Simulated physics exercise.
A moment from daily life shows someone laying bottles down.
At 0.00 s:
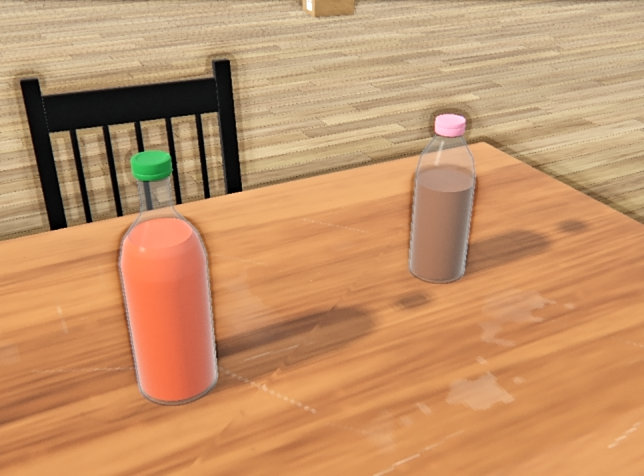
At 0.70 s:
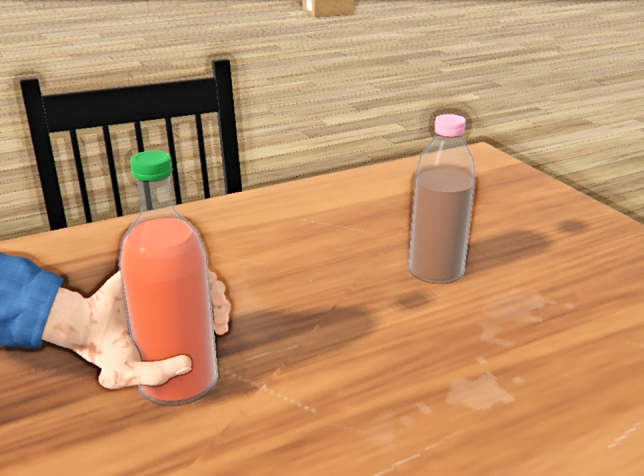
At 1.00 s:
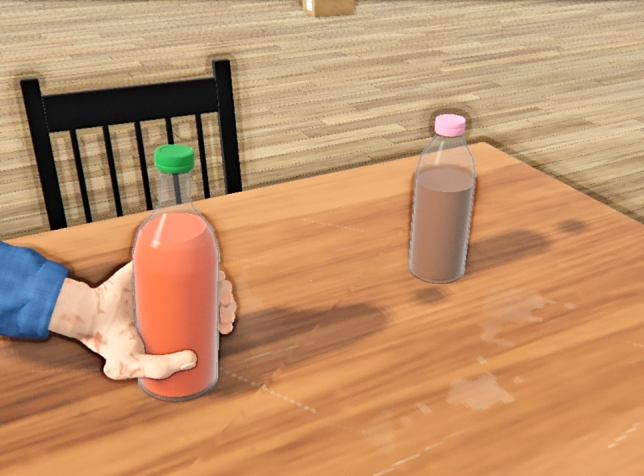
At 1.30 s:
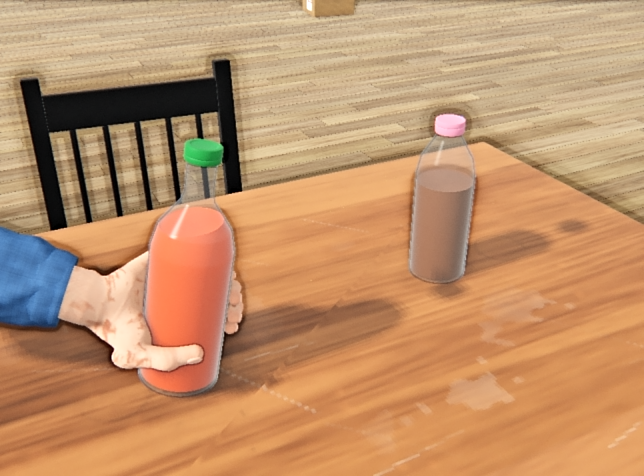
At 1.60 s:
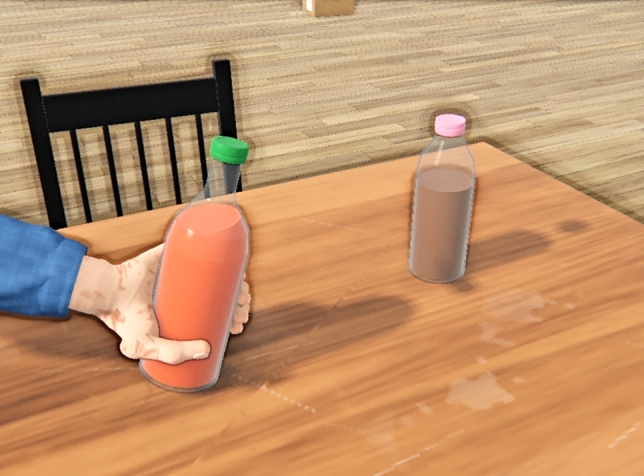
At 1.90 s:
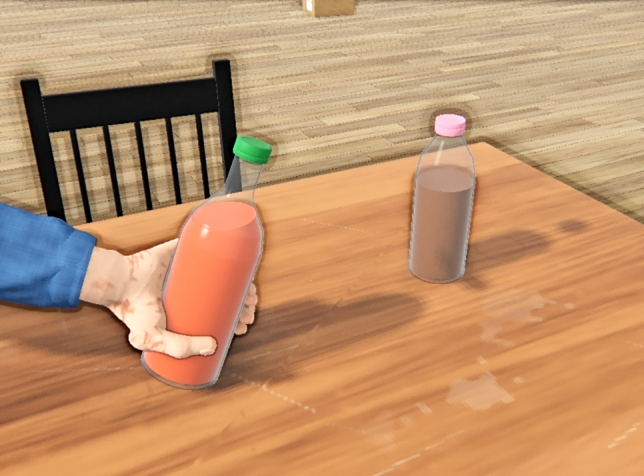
A wooden table stands on a pale plank floor with a black slatted chair behind it, seen from slightly above by a still camera. On the left is a clear bottle of orange-red liquid with a green cap, and farther back on the right a pink-capped bottle of brown liquid. A blue-sleeved hand grasps the left bottle and gradually tilts it rightward, while the other stays upright.
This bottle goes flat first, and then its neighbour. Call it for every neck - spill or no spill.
Left: No spill; right: No spill.
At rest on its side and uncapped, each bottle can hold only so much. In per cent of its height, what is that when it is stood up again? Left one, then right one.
The first comes to close to 24 in a hundred, the second to 26.
After 2.6 s, the left bottle is nearly down; left bottle, nothing comes out.
After 3.6 s, the left bottle lies flat; left bottle, nothing comes out.
After 6.5 s, both lie flat; left bottle, nothing comes out; right bottle, nothing comes out.
